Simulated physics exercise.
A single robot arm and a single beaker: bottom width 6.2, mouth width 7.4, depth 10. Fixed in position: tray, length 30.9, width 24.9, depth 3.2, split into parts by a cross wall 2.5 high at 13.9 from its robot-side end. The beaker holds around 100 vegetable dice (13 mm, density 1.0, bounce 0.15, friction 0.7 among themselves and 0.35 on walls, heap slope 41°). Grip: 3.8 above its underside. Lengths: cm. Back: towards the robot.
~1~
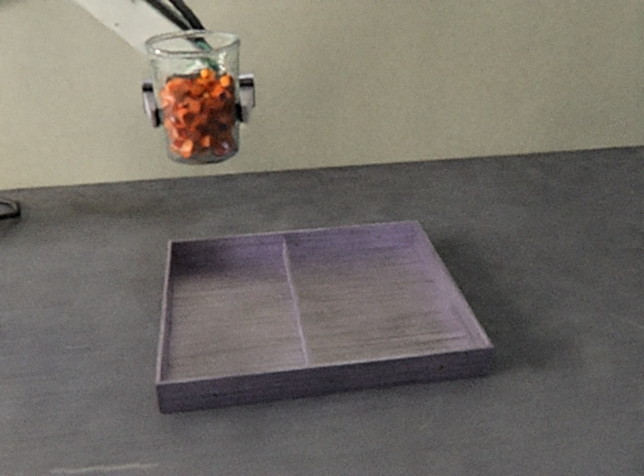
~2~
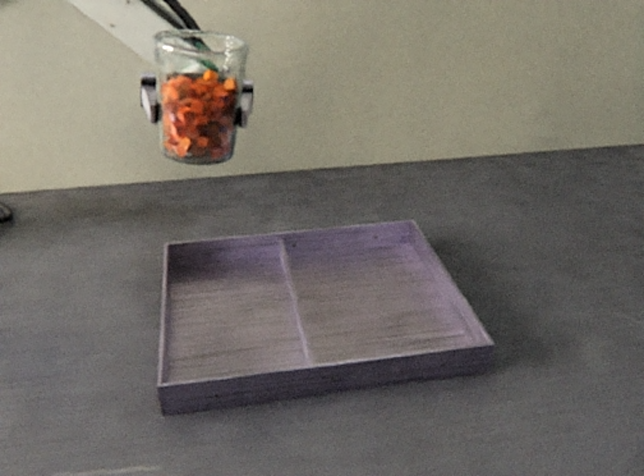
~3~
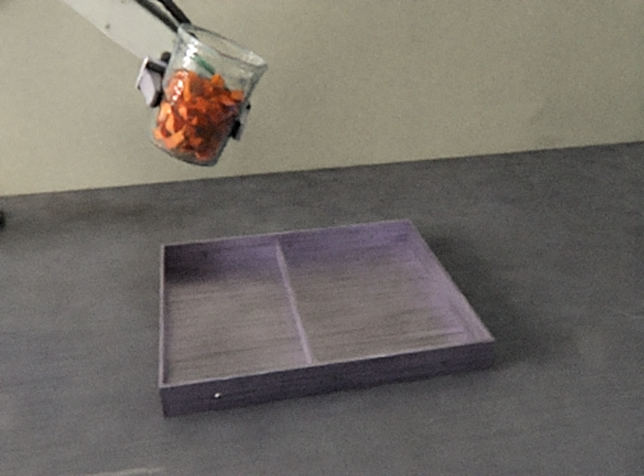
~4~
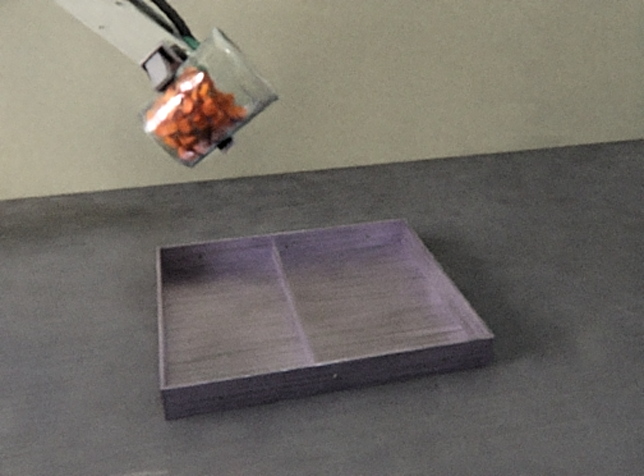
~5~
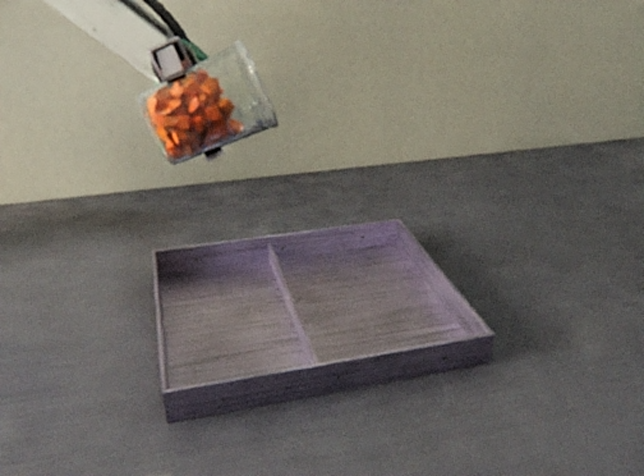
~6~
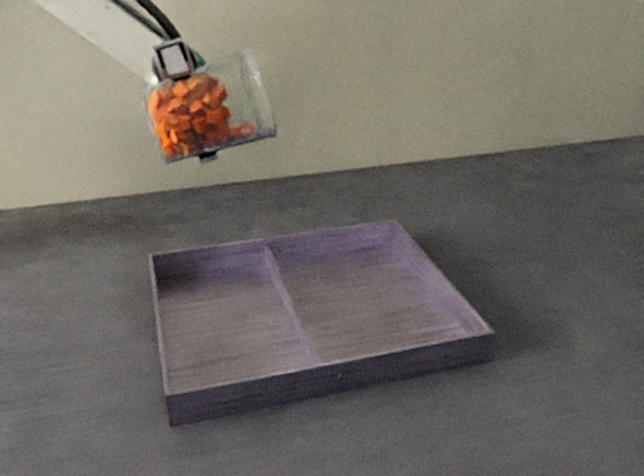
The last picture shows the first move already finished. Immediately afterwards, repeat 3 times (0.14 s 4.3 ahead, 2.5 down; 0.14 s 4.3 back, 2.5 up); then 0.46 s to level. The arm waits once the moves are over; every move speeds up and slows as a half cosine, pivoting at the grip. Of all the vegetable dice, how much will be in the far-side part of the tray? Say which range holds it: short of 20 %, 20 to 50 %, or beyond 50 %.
The range short of 20 % holds it.
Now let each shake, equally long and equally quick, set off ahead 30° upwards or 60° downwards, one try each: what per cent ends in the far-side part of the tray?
First try some 65 %, second try some 0 %.
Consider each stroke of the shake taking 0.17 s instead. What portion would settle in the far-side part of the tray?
The share would be near 5 %.
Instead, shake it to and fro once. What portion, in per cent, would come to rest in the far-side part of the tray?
It would come to around 5 %.
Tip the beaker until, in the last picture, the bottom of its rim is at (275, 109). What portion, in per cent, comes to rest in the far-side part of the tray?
That comes to some 0 percent.
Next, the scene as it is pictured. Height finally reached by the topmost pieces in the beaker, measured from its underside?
9.0 cm.
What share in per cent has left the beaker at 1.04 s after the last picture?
About 15 in a hundred parts are out.
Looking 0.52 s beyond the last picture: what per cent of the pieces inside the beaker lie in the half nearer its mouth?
About 40 percent.
Then, 0.52 s after the last picture, tilted 77° forward, highest piece 25 above the table; 85 in the beaker, 4 in the far-side part, 2 in the robot-side part, 4 in flight or on a rim.
Then, 1.04 s after the last picture, tilted 46° forward, highest piece 26 above the table; 80 in the beaker, 10 in the far-side part, 3 in the robot-side part, 2 in flight or on a rim.
Then, 1.50 s after the last picture, level, highest piece 29 above the table; 80 in the beaker, 12 in the far-side part, 3 in the robot-side part.
Then, 2.55 s after the last picture, level, highest piece 29 above the table; 80 in the beaker, 12 in the far-side part, 3 in the robot-side part.
Final count, 80 in the beaker, 12 in the far-side part, 3 in the robot-side part. That is 13 % in the far-side part of the tray.
